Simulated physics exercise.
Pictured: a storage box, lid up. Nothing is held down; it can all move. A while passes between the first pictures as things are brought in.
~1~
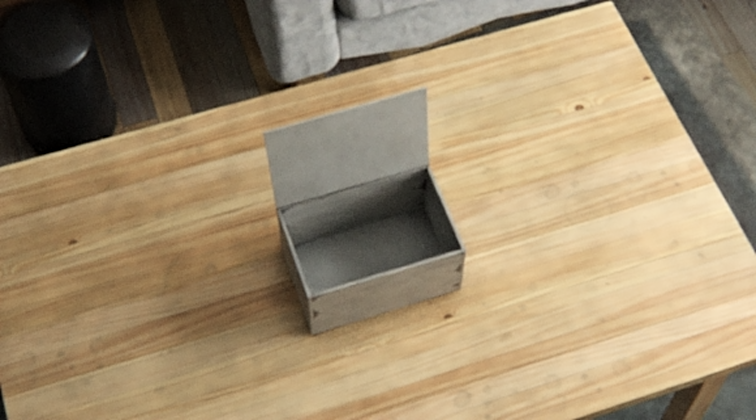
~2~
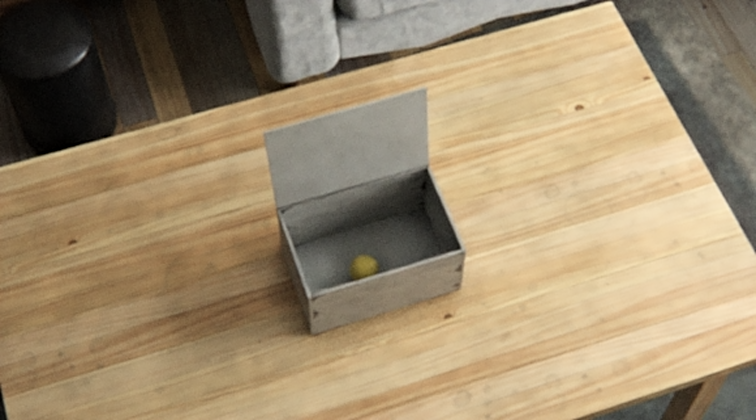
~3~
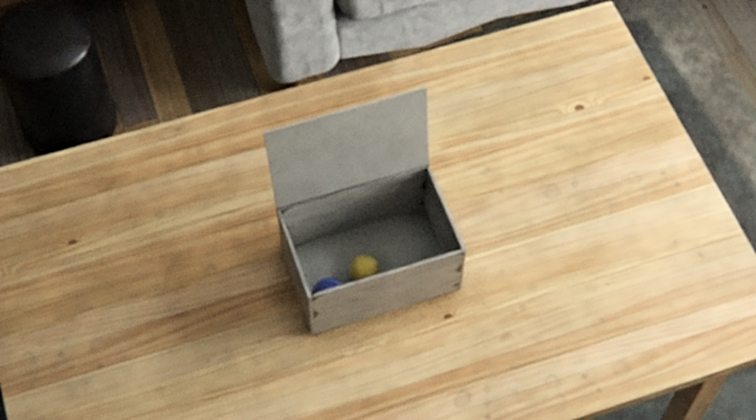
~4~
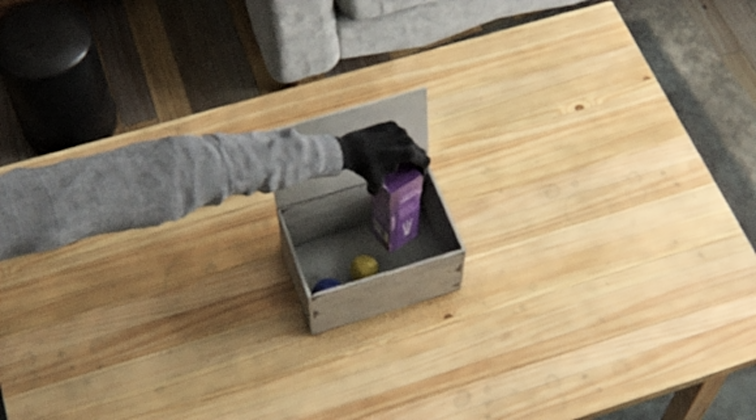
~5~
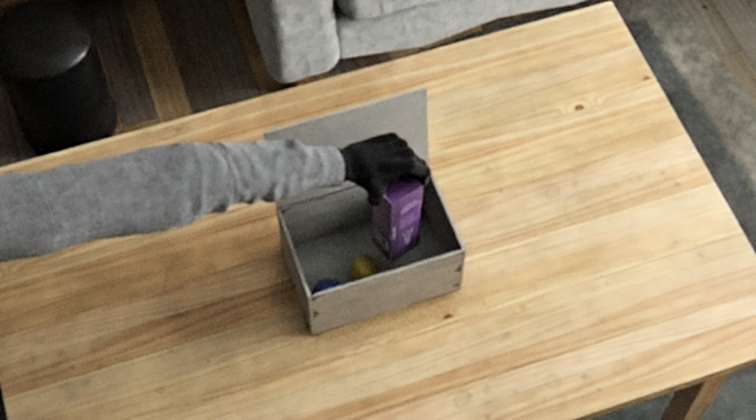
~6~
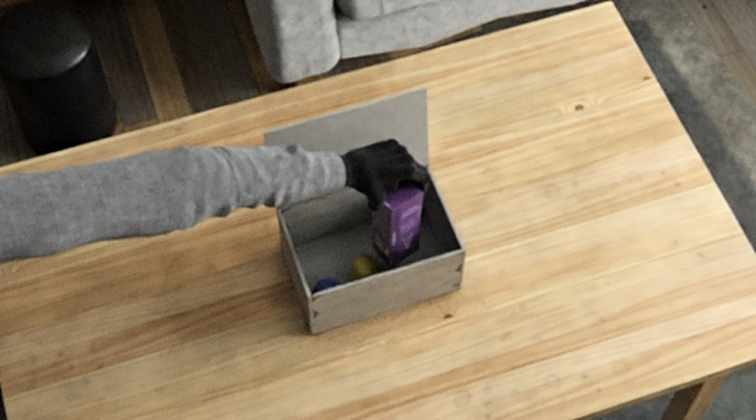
An open grey storage box with its lid raised sits on a pale wooden table, seen from above at an angle by a still camera, with a grey sofa and dark stool behind. Inside the empty box a yellow ball appears near the front, then a blue one to its left. A grey-sleeved arm with a black glove, reaching from the left, lowers a purple carton into the right side and keeps holding it.
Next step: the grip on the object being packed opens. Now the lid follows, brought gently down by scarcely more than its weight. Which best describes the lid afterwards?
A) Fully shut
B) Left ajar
Option B: Left ajar.
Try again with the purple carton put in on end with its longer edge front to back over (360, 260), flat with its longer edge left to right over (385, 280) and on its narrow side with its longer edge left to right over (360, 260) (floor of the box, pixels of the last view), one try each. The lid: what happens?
The lid stays partly open the first time, goes all the way down the second time and goes all the way down the third time.
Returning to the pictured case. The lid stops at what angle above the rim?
It comes to about 25°.
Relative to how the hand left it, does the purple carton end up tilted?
By the end the purple carton has leaned over.
Then, 0.90 s past the last view, lid starting down; purple carton displaced about its own width near (396, 236).
Then, 1.50 s past the last view, lid 66° above the rim; purple carton displaced about its own width near (396, 236).
Then, 1.80 s past the last view, lid 41° above the rim; purple carton displaced about its own width near (399, 238).
Then, 2.50 s past the last view, lid 25° above the rim; purple carton rocked 24° from its first pose near (409, 250).
Finally, lid 25° above the rim; moved from the start, purple carton; the other 2 still in place. Final places as the last picture's camera would see them, purple carton near (409, 250).
